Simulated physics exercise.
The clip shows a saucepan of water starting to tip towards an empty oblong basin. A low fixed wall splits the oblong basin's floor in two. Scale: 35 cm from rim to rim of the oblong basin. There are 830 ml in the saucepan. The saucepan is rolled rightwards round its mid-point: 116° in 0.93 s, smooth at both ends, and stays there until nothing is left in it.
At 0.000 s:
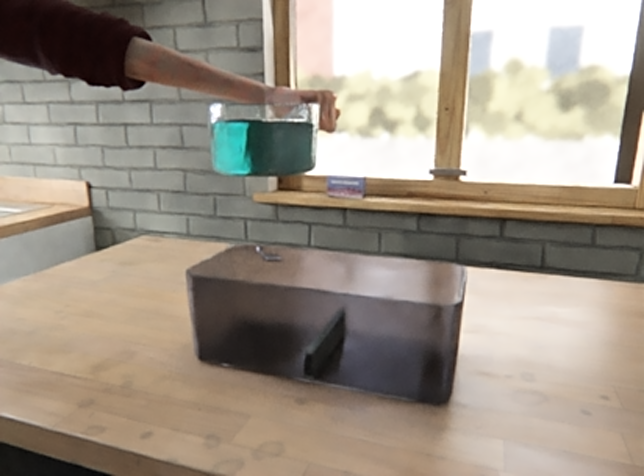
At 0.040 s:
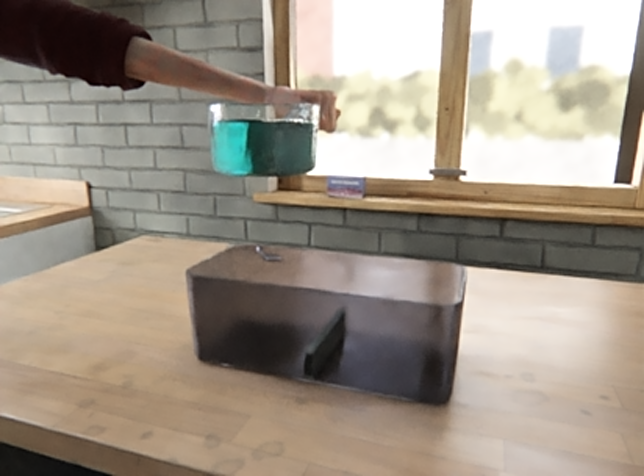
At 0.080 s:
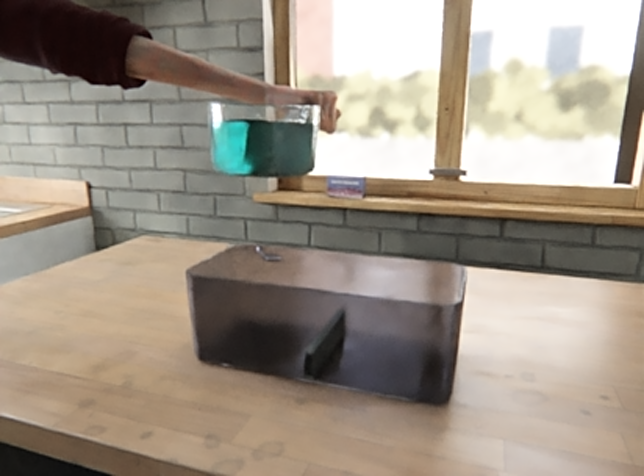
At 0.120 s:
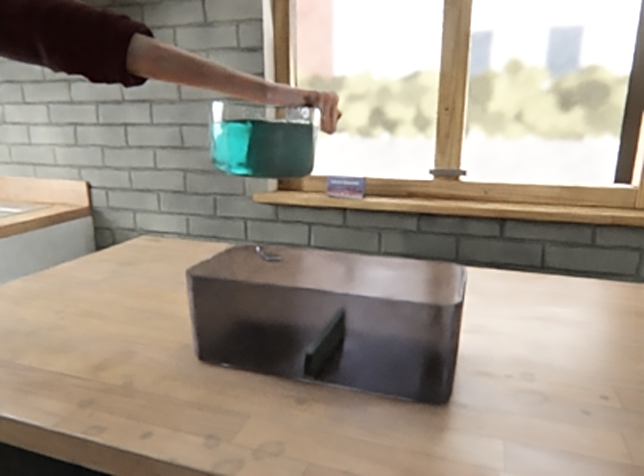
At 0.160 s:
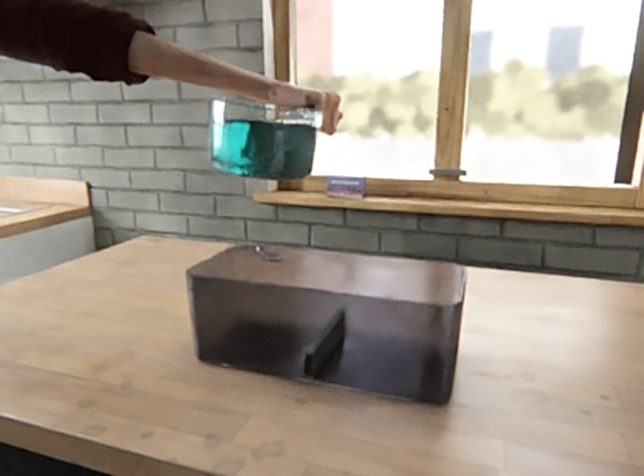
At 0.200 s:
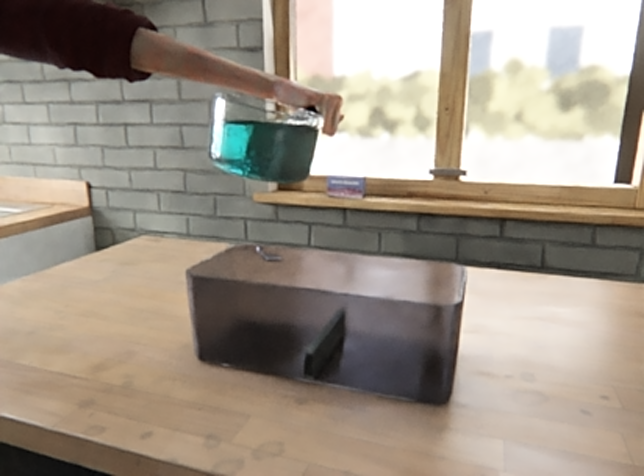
A hand reaching in from the upper left, its sleeve dark maroon, holds a clear pan of teal water above a smoky, see-through oblong basin on a pale wooden counter, viewed from slightly above in a kitchen. The basin is empty but for a low dark wall inside, with grey brick and a wood-framed window behind. The pan tilts slightly rightwards, slowly at first, while the camera stays still.
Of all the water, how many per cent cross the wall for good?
The far part has some 82 per cent.
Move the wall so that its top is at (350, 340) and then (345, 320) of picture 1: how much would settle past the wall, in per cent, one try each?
First 60, then 70 per cent.
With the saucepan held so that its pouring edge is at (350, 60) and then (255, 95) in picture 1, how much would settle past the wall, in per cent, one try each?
In turn about 85 and 30 per cent.
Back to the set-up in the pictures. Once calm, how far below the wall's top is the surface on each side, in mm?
Left about 30 mm, right about 6 mm.
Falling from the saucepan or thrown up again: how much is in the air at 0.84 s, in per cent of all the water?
Some 12 per cent.
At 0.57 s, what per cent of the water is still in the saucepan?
Some 56 per cent.
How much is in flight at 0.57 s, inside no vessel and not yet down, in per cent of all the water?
About 36 per cent.
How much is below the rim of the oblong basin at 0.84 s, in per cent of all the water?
Some 82 per cent.
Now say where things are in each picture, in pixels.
In the first frame, it leans 0°; its right rim is at (314, 107); the water meets the walls at (221, 121) and (314, 121); the oblong basin's rim runs from (212, 258) to (464, 285); the wall's top is at (327, 330).
In the second frame, it leans 1°; its right rim is at (314, 107); the water meets the walls at (221, 121) and (314, 121).
In the third frame, it leans 2°; its right rim is at (315, 109); the water meets the walls at (221, 120) and (314, 122).
In the fourth frame, it leans 5°; its right rim is at (316, 112); the water meets the walls at (222, 120) and (316, 122).
In the fifth frame, it leans 8°; its right rim is at (318, 115); the water meets the walls at (223, 120) and (317, 123).
In the sixth frame, it leans 13°; its right rim is at (319, 120); the water meets the walls at (223, 121) and (318, 124).
By 0.57 s the tilt is 78° and 56 per cent is still to pour, 0 is left of the wall and 7 right of it.
By 0.84 s the tilt is 113° and 7 per cent is still to pour, 7 is left of the wall and 74 right of it.
By 1.12 s the tilt is 116° and 0 per cent is still to pour, 15 is left of the wall and 83 right of it.
By 1.43 s the tilt is 116° and 0 per cent is still to pour, 17 is left of the wall and 82 right of it.
At rest 17 per cent lies left of the wall, 82 right of it and 1 outside.
